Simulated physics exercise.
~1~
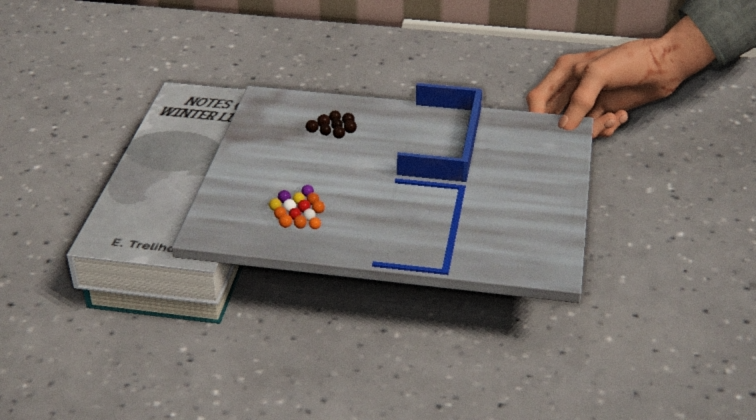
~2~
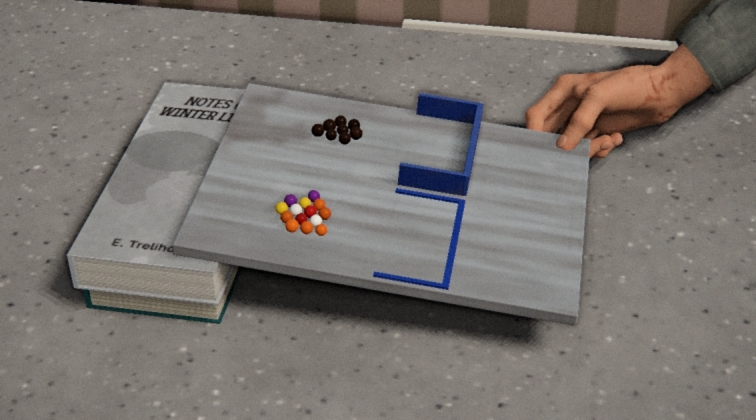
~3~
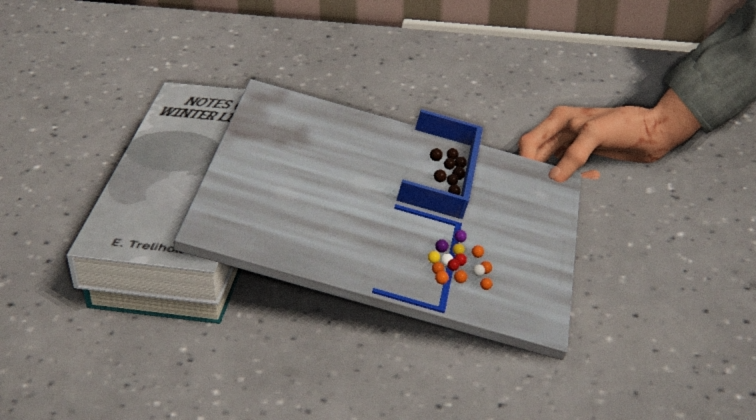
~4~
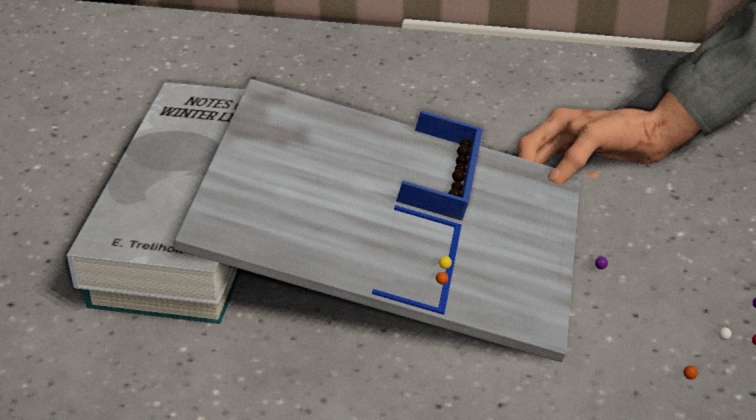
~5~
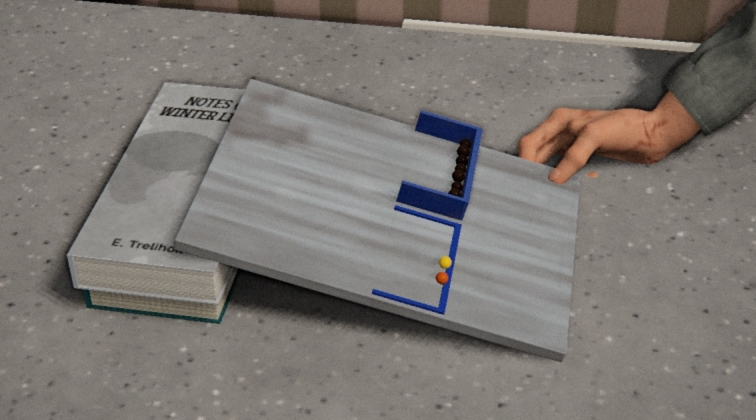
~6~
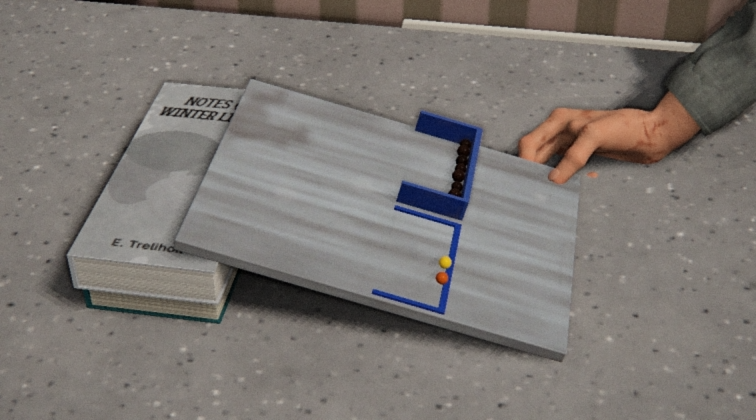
A hand lowers the board's right end; dark balls stay fenced while most colourful ones escape.
